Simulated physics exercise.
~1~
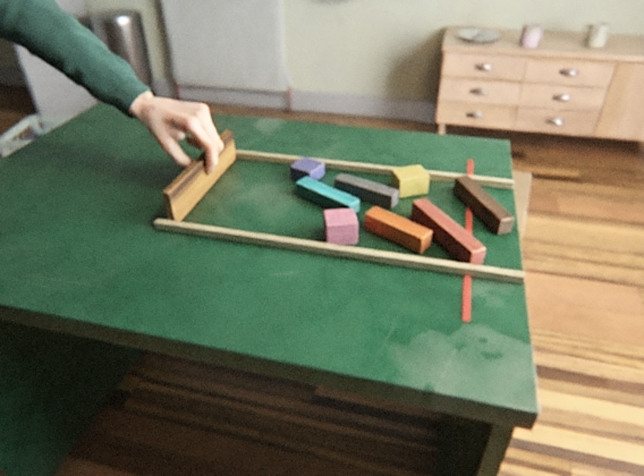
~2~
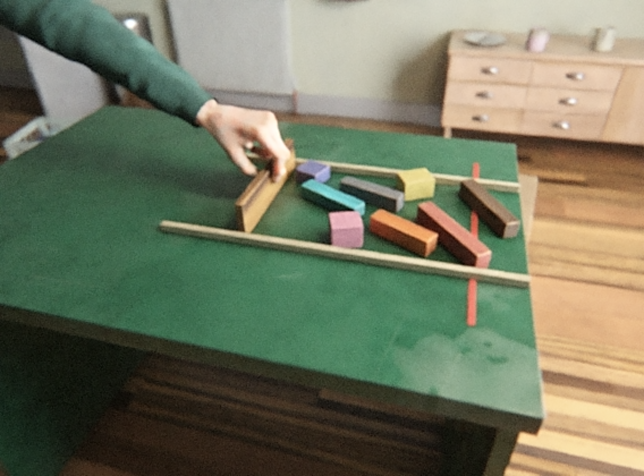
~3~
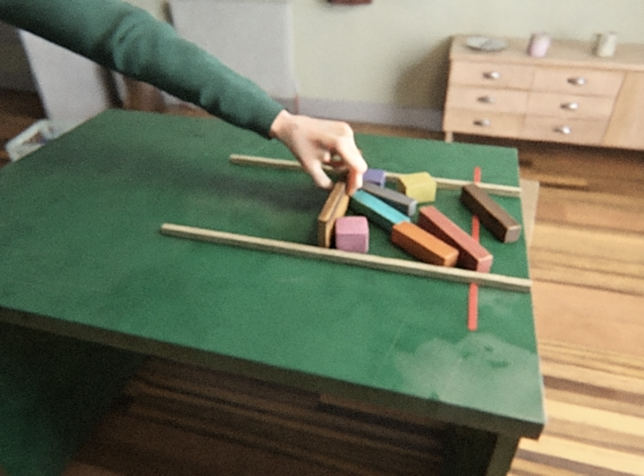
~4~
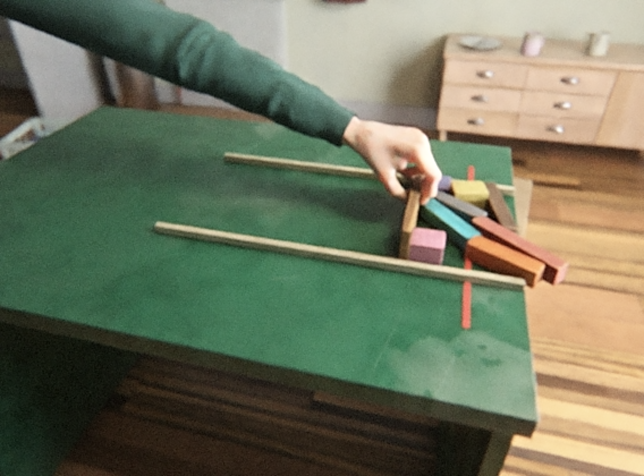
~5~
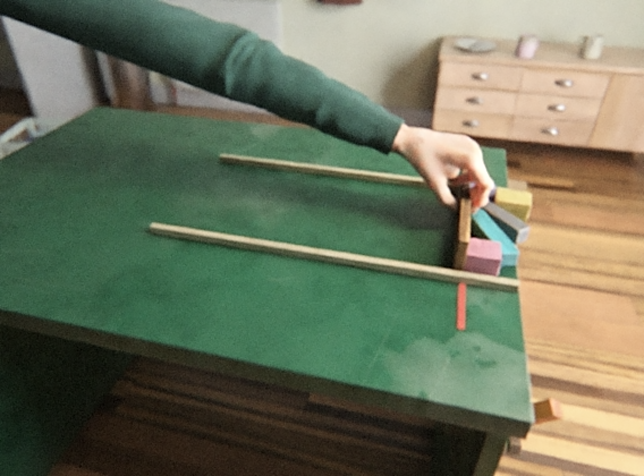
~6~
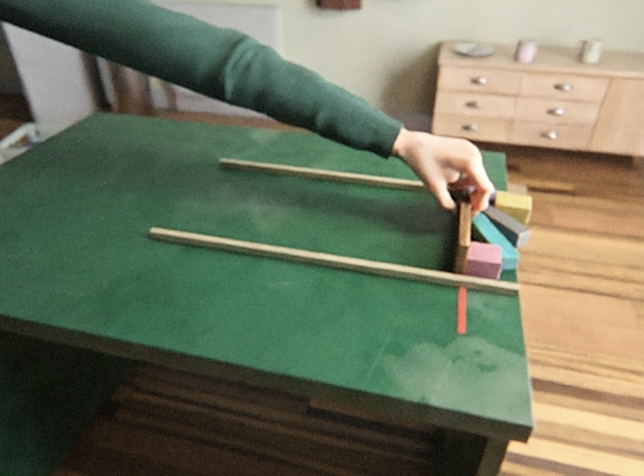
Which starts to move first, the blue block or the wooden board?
The wooden board starts to move first. It is already sliding right while the blue block is still at rest, and the block only shifts later.
